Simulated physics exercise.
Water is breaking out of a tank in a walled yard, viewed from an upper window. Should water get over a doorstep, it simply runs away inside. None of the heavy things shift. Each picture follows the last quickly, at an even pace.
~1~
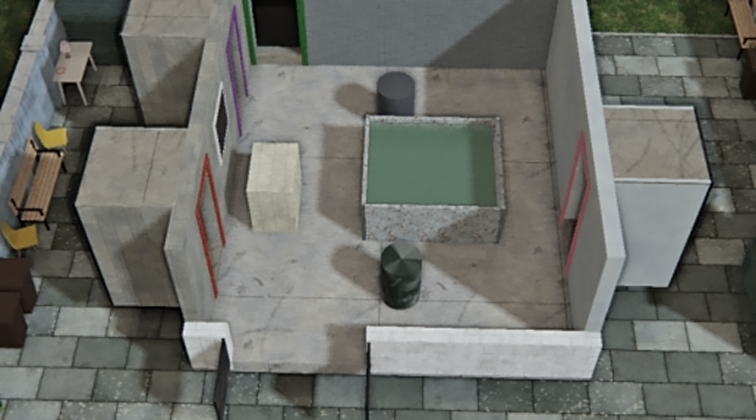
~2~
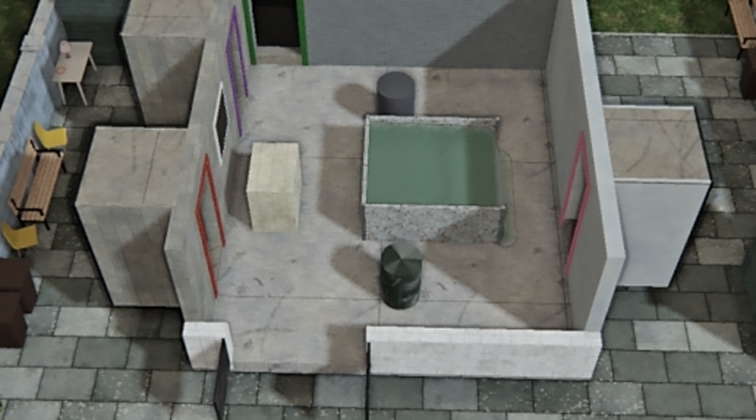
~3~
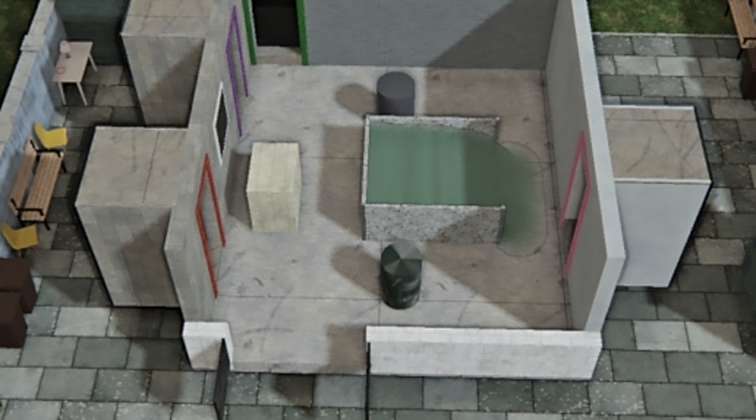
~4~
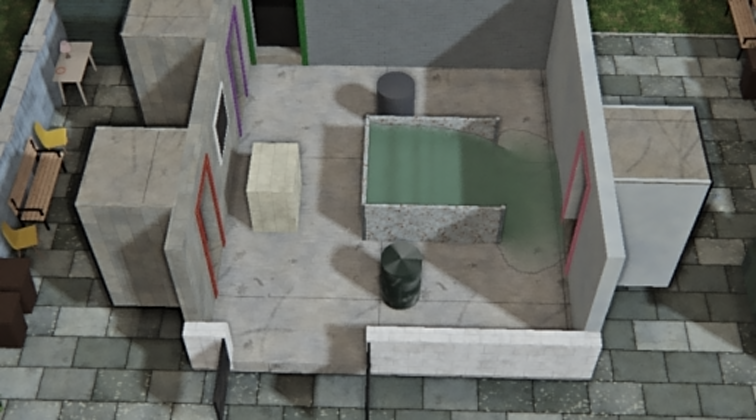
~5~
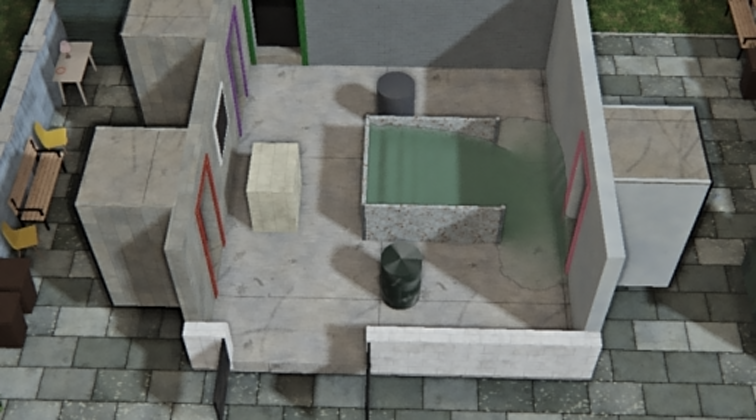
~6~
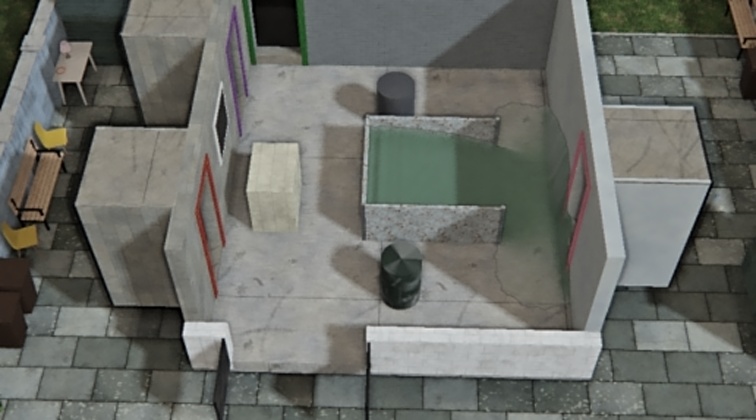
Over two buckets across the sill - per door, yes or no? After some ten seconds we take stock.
Purple door yes, red door no, pink door yes, green door no.
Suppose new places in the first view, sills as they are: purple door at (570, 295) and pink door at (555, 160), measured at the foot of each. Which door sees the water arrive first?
Answer: The pink door.
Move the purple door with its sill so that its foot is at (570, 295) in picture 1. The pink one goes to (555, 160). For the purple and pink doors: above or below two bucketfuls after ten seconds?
Well, the purple one runs over, and as for the pink one, it runs over.
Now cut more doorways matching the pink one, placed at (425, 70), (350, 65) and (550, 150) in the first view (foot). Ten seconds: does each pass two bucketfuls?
Log: Door one misses the mark; door two misses the mark; door three beats the mark.
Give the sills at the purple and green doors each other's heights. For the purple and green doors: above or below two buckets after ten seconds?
Note: Purple stays safe, green is swamped.
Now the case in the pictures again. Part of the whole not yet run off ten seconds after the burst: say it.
I'd say roughly 80 percent.
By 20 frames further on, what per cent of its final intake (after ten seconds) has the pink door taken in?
Close to 100 percent.
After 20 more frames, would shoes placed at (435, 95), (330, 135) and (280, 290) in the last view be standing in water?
The three points read soaked through, soaked through and soaked through.
A moment on, water covers 20 % of the floor; the purple door not reached, the red door not reached, the pink door far over two buckets in, the green door not reached.
Next, water covers 35 % of the floor; the purple door not reached, the red door not reached, the pink door far over two buckets in, the green door not reached.
Then, water covers 70 % of the floor; the purple door wet at the sill, nothing in, the red door wet at the sill, nothing in, the pink door far over two buckets in, the green door wet at the sill, nothing in.
Later, water covers 95 % of the floor; the purple door far over two buckets in, the red door wet at the sill, nothing in, the pink door far over two buckets in, the green door wet at the sill, nothing in.
In the end, water covers 95 % of the floor; the purple door far over two buckets in, the red door wet at the sill, nothing in, the pink door far over two buckets in, the green door wet at the sill, nothing in.
